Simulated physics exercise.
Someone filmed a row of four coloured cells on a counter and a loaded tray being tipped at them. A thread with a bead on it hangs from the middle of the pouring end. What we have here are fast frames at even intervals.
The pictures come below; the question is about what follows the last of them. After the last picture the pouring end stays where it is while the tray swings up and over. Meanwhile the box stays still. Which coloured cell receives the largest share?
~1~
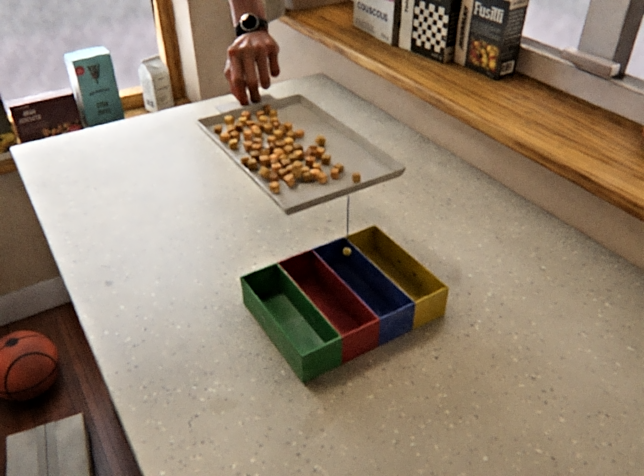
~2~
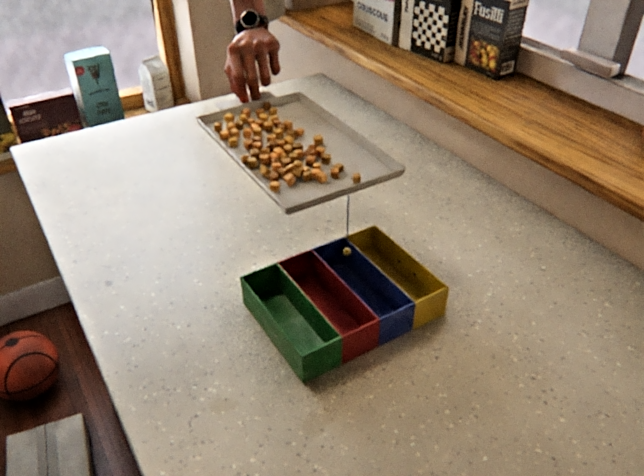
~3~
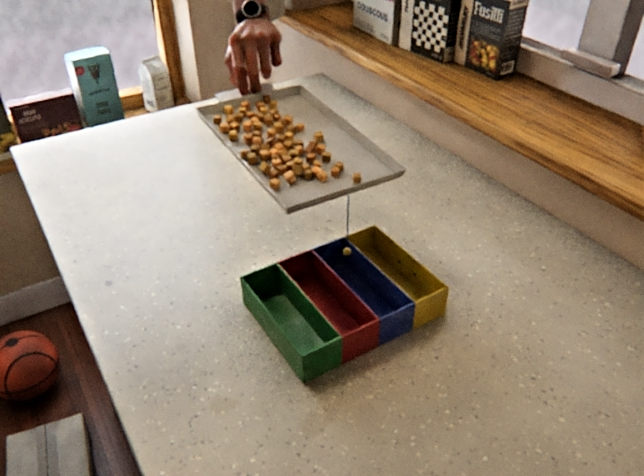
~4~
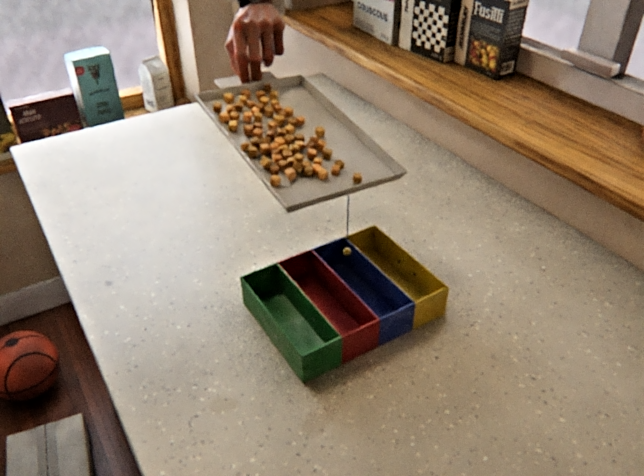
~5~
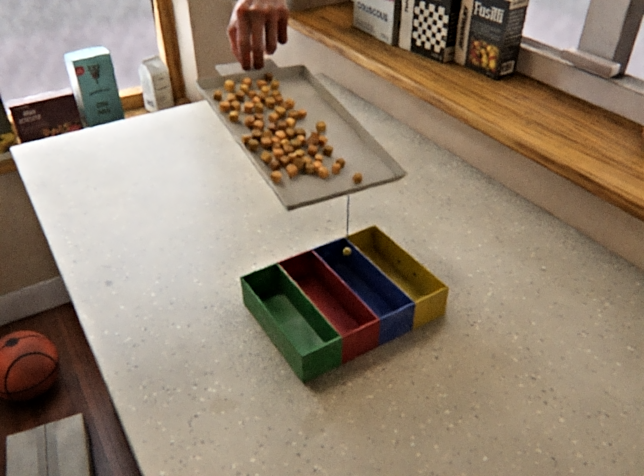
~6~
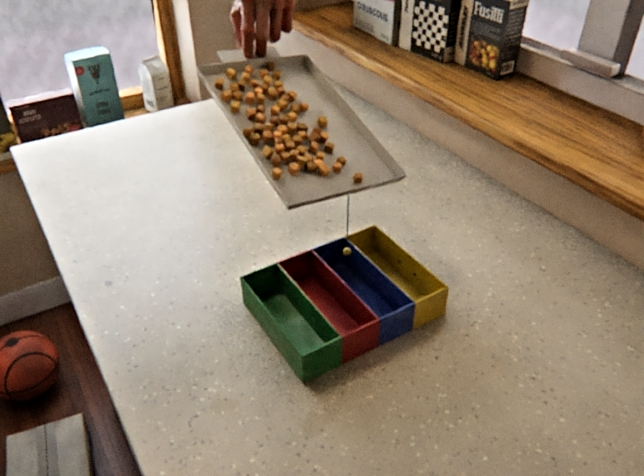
The yellow cell.
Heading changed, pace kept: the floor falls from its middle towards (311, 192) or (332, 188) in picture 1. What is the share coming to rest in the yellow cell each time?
Near 0 % and, after that, 10 %.
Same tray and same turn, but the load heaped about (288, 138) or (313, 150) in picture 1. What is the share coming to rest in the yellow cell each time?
First case: Around 40 %; second case: Around 40 %.
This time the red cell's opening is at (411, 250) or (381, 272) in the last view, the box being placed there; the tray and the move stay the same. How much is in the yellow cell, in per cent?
0 per cent the first time, 20 per cent the second time.
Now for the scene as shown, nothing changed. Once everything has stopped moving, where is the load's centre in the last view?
Last view, centre at rest - approx. (411, 293).
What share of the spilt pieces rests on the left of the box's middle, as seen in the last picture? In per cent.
0 in a hundred, roughly.
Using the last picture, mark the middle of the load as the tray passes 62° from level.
Somewhere around pixel (378, 175) in the last picture.
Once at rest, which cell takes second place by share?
Rank two - the cell in blue.
Shortly afterwards, tray tipped steeply; the bulk on the tray; only a few in the yellow cell; a little falling or outside the box.
Next, tray tipped past a quarter turn; near a third on the tray; near a third in the yellow cell; a little in the blue cell; near a quarter falling or outside the box.
Some moments later, tray tipped past a quarter turn; near half in the yellow cell; near a quarter in the blue cell; only a few in the red cell; near a quarter falling or outside the box.
In the end, tray tipped past a quarter turn; near half in the yellow cell; near a quarter in the blue cell; only a few in the red cell; none at all in the green cell; near a quarter outside the box.
